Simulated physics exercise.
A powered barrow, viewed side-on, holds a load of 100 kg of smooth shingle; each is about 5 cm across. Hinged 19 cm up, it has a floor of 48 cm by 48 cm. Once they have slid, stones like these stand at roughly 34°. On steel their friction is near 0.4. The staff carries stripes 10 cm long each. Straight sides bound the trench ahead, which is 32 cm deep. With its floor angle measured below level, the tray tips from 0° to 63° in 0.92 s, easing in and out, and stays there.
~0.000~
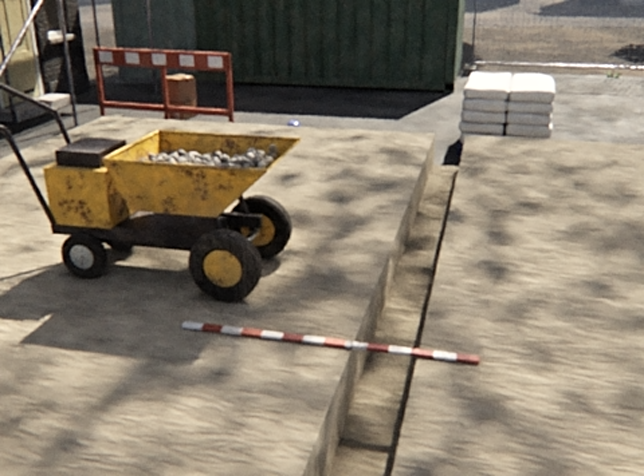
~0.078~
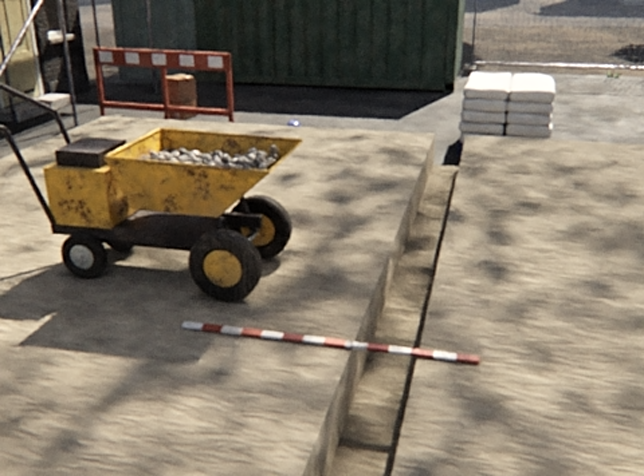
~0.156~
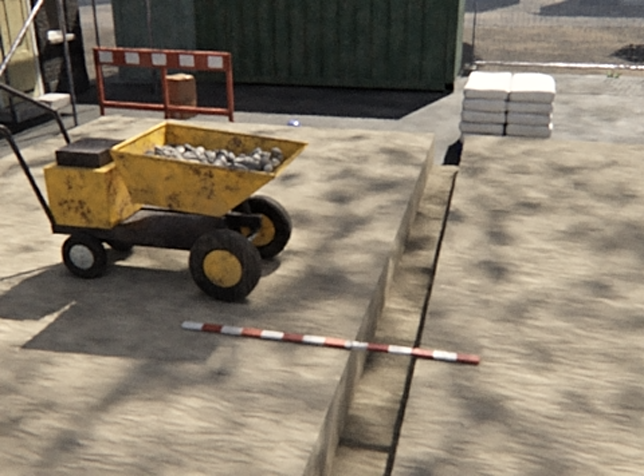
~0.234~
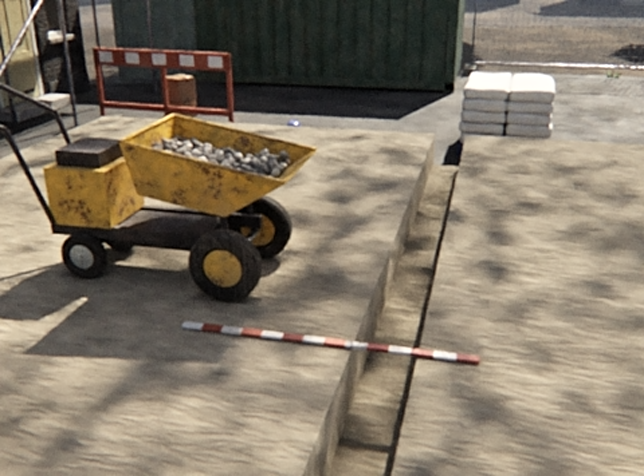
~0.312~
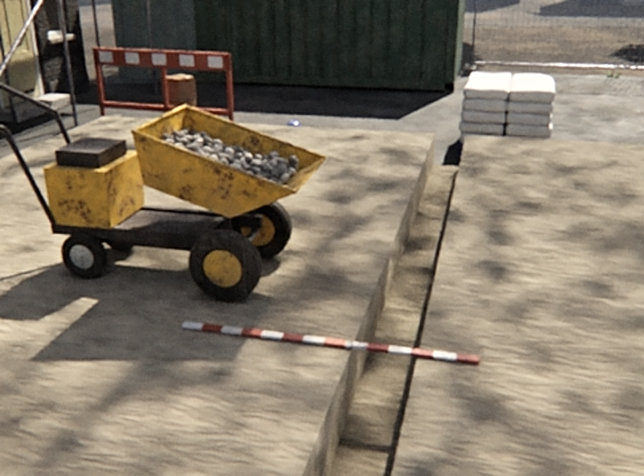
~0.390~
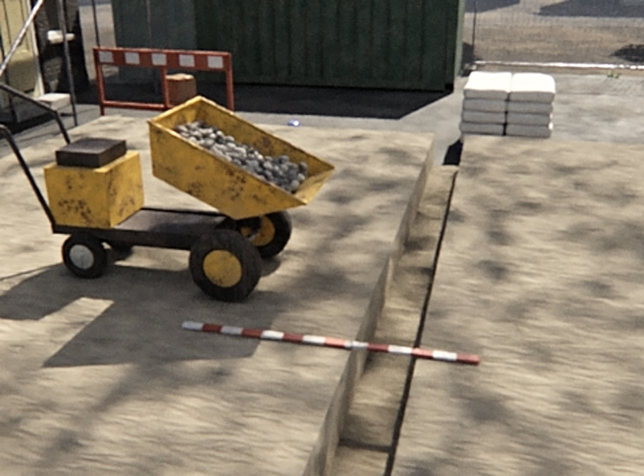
At the start, a yellow powered barrow stands left of a narrow trench, its tray level and loaded with grey stones, a red-and-white staff lying across the gap. The tray then tilts forward to the right, its back end rising steadily while the stones shift toward the lip.
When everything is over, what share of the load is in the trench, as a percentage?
Close to 96 in a hundred.
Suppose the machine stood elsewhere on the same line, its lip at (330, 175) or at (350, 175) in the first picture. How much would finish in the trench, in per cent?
I'd expect close to 30 per cent at the first and 10 per cent at the second.
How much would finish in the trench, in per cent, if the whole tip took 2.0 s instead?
With that timing, about 95 per cent.
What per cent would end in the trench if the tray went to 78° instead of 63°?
The trench would hold about 70% of it.
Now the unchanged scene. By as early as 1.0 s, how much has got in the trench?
Around 25 per cent of it, at that instant.
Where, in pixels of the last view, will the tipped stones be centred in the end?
Roughly (401, 331), I'd say.
After 0.7 s the floor is at 53°; 100 % in the tray; the foremost stones are at (332, 226).
After 1.0 s the floor is at 63°; 67 % in the tray, 9 % short of the trench, 24 % in the trench; the foremost stones are at (410, 315).
After 1.4 s the floor is at 63°; 18 % in the tray, 9 % short of the trench, 72 % in the trench, 2 % past the trench; the foremost stones are at (479, 291).
After 3.3 s the floor is at 63°; 0 % in the tray, 2 % short of the trench, 96 % in the trench, 2 % past the trench; the foremost stones are at (535, 296).
